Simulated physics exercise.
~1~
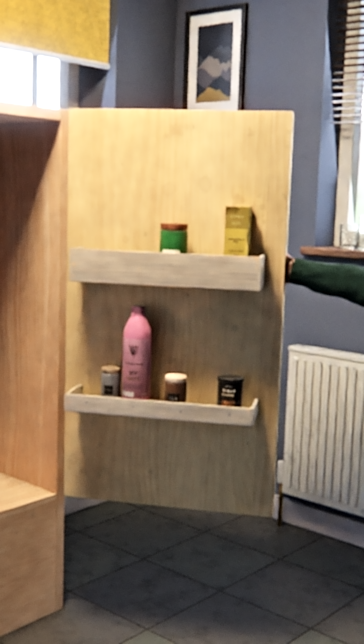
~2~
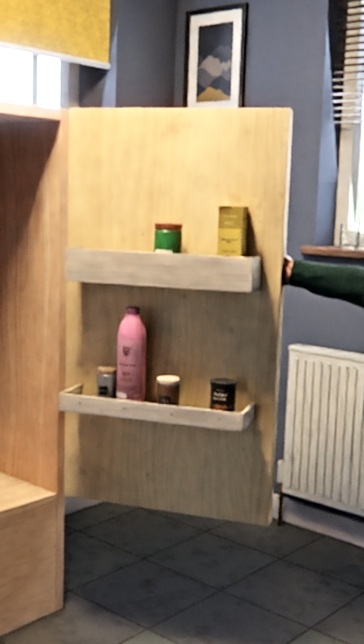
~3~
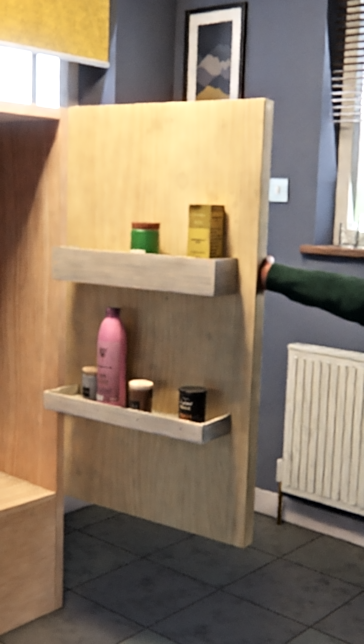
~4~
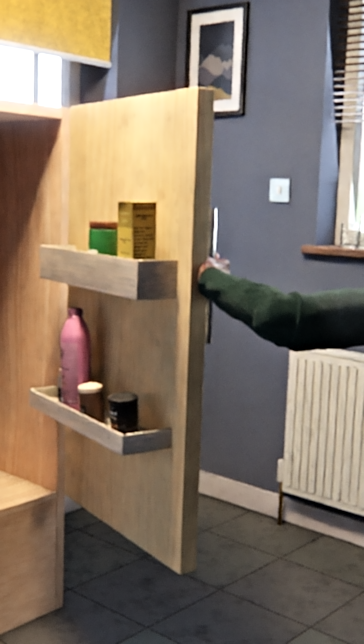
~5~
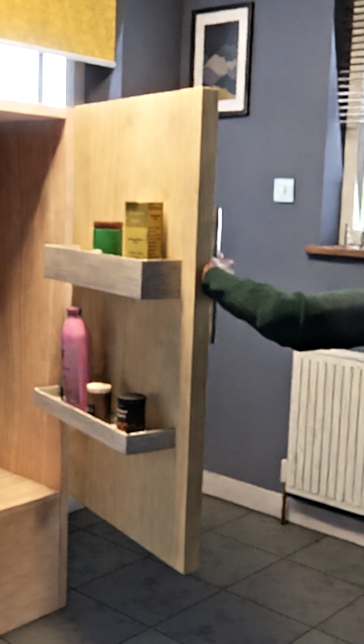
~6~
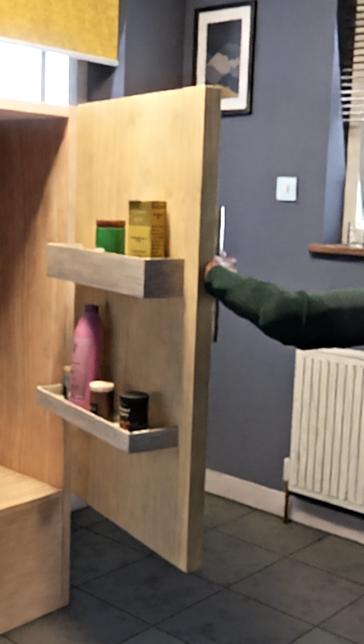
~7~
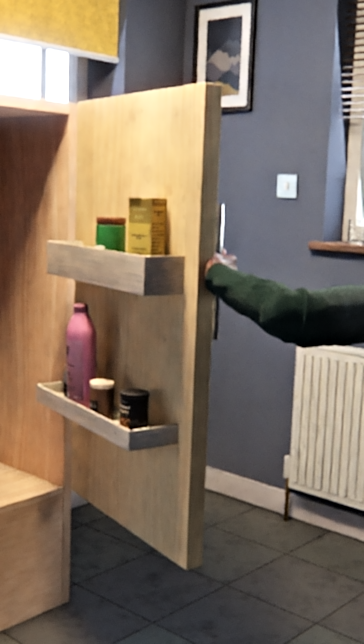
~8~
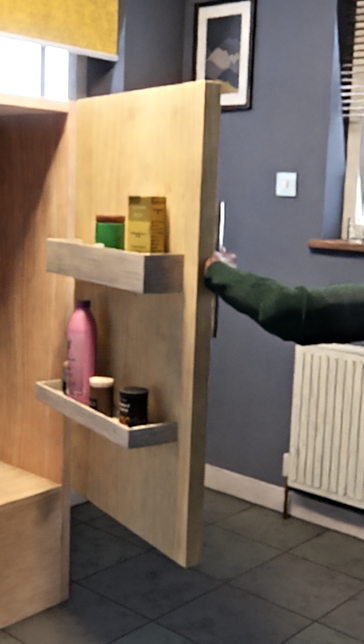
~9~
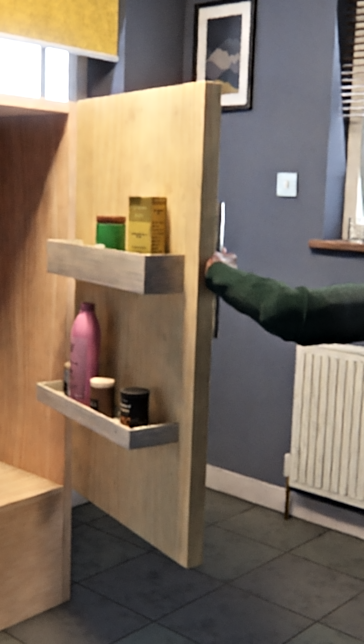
A tall pale wooden larder door stands open beside a wooden cabinet, seen from inside a room with blue-grey walls and a dark tiled floor. Its upper rack holds a green jar and a yellow carton, while the lower one carries a pink bottle, a small grey container, a brown jar and a black tin. From the right, a dark green-sleeved arm grips the door's outer edge and swings it, carrying the racks leftward. The door then halts, nearly edge-on, with the hand still on it. Everything stays upright in the racks.
